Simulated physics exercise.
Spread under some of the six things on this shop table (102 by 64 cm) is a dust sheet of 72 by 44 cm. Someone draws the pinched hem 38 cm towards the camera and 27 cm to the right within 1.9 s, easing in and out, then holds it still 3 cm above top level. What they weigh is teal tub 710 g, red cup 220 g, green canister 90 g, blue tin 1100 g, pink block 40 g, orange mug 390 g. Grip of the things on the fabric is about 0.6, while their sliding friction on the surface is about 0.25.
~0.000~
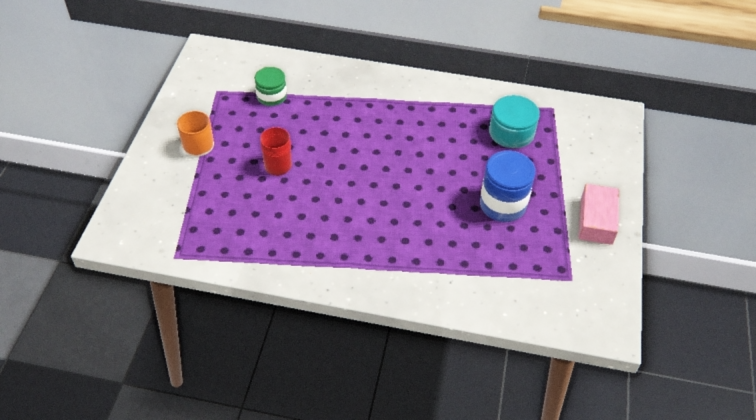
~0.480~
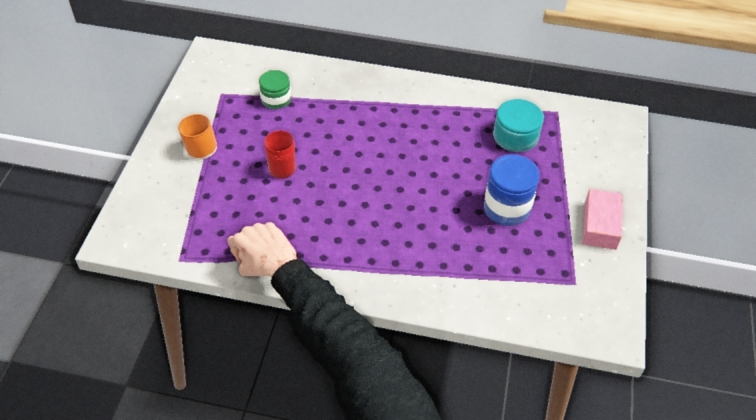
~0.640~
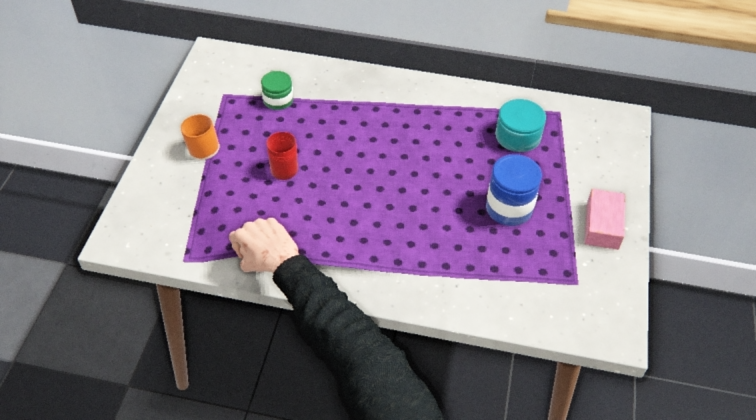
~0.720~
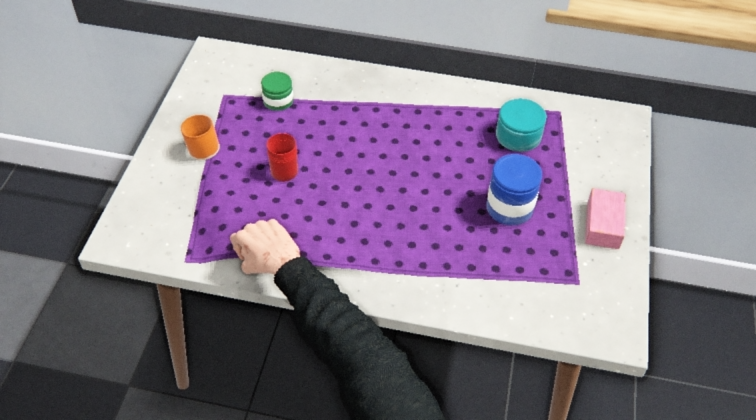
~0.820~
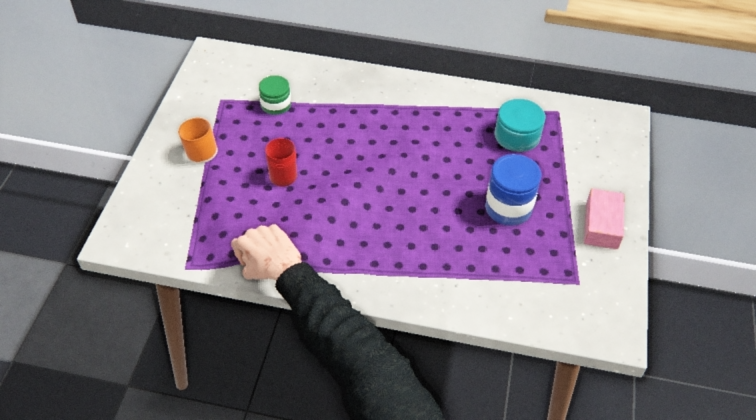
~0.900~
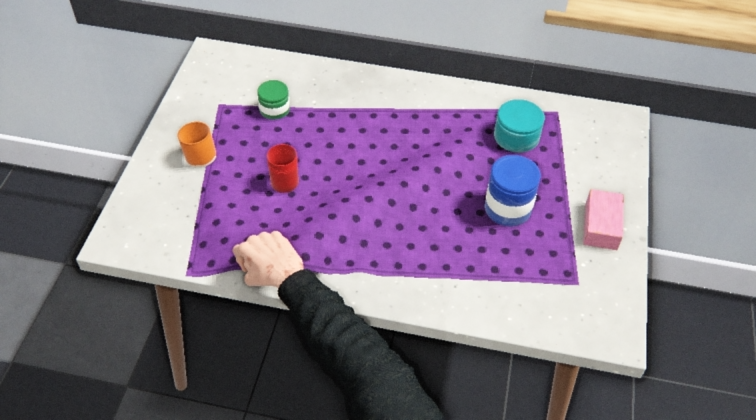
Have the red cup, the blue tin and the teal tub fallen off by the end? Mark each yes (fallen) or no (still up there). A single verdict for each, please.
Red cup: Yes, blue tin: No, teal tub: No.
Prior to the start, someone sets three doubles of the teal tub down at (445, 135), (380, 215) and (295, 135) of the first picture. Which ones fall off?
In that order: Stays up, goes over, falls off.
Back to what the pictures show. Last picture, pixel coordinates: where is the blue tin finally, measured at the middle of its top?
Rest point, last frame: Approx. (495, 237).
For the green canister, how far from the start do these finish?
For the green canister, I get 35 cm from where it started.
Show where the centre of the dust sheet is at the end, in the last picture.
Roughly at (378, 326) in the last picture.
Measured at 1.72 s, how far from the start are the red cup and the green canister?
The red cup is 30 cm out, the green canister 30 cm.
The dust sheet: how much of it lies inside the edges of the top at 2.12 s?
I'd say close to 50 per cent of it.
After 1.3 s, 95 % of the dust sheet is still over the top; red cup 14 cm off its start, teal tub 3 cm off its start, green canister 14 cm off its start.
After 1.7 s, 75 % of the dust sheet is still over the top; red cup 30 cm off its start, teal tub 11 cm off its start, blue tin 5 cm off its start.
After 2.1 s, 50 % of the dust sheet is still over the top; red cup over the edge, teal tub 23 cm off its start at (438, 168), blue tin 12 cm off its start at (498, 220).
After 2.5 s, 45 % of the dust sheet is still over the top; red cup over the edge, teal tub 27 cm off its start, blue tin 16 cm off its start.
After 4.1 s, 45 % of the dust sheet is still over the top; red cup over the edge, teal tub 27 cm off its start at (426, 183), blue tin 16 cm off its start at (495, 237), orange mug over the edge.
